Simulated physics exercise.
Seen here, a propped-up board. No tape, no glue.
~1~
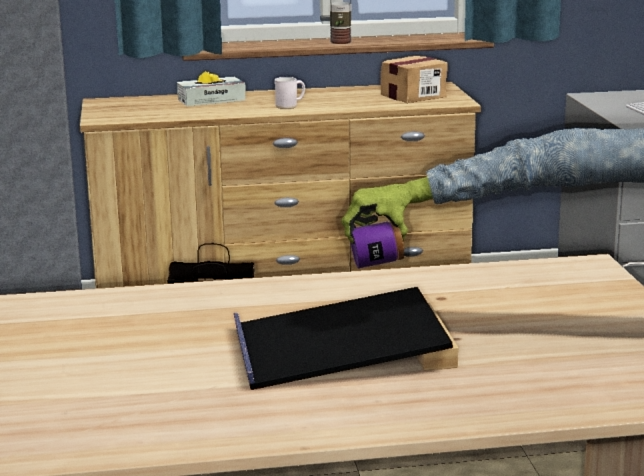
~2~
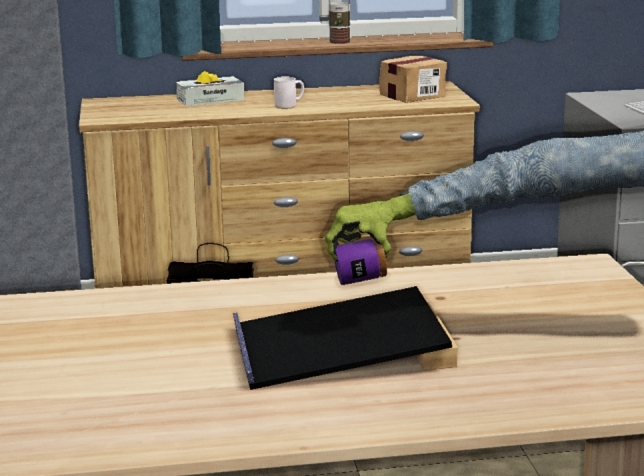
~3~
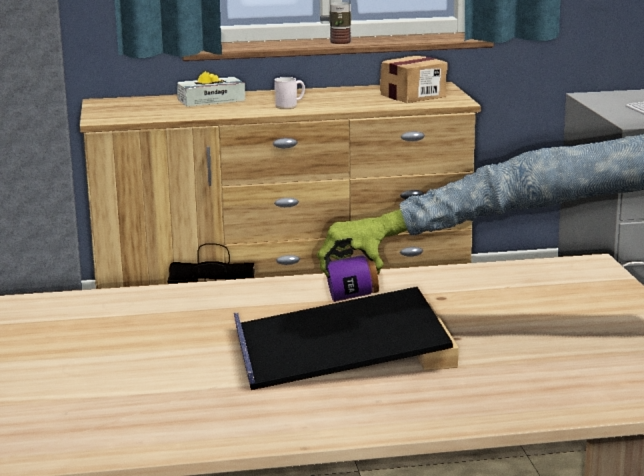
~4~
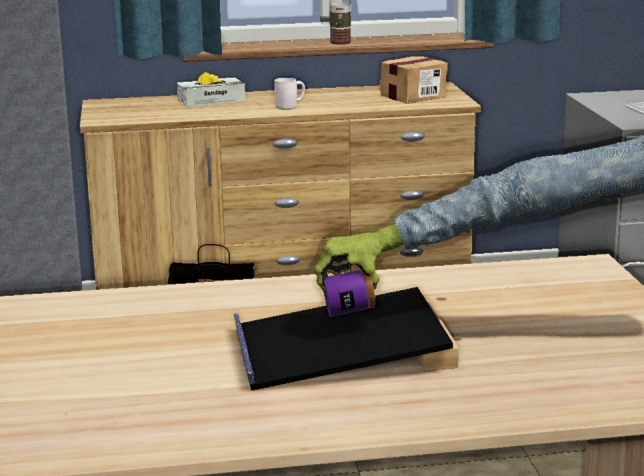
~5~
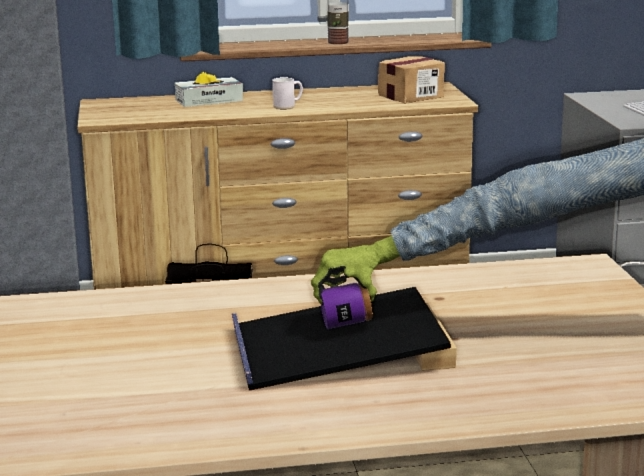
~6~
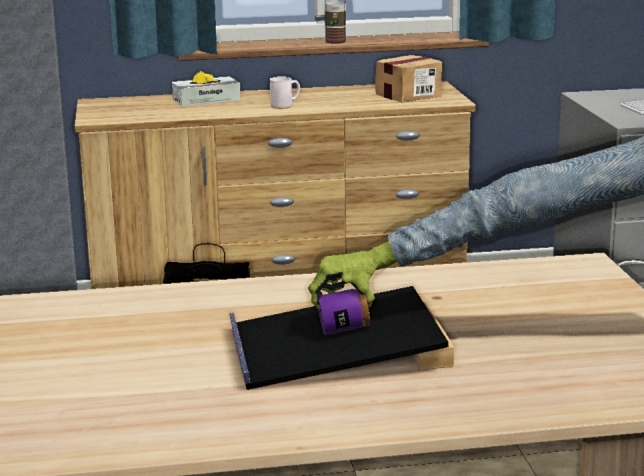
At first, a green hand at the end of a blue-gray sleeve holds a purple jar above the far side of a table, behind a black propped-up board. The hand moves the jar a short way left and downward over the board, then sets it on the sloping surface, still gripping it.
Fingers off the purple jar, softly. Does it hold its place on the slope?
Here the purple jar stays where it is put.
Then, 0.30 s later than the last frame, all is still.
Then, 0.70 s later than the last frame, purple jar resting near (343, 311).
When it is over, it is as before. End places, in pixels of the last picture, purple jar near (343, 311). The purple jar keeps its place.
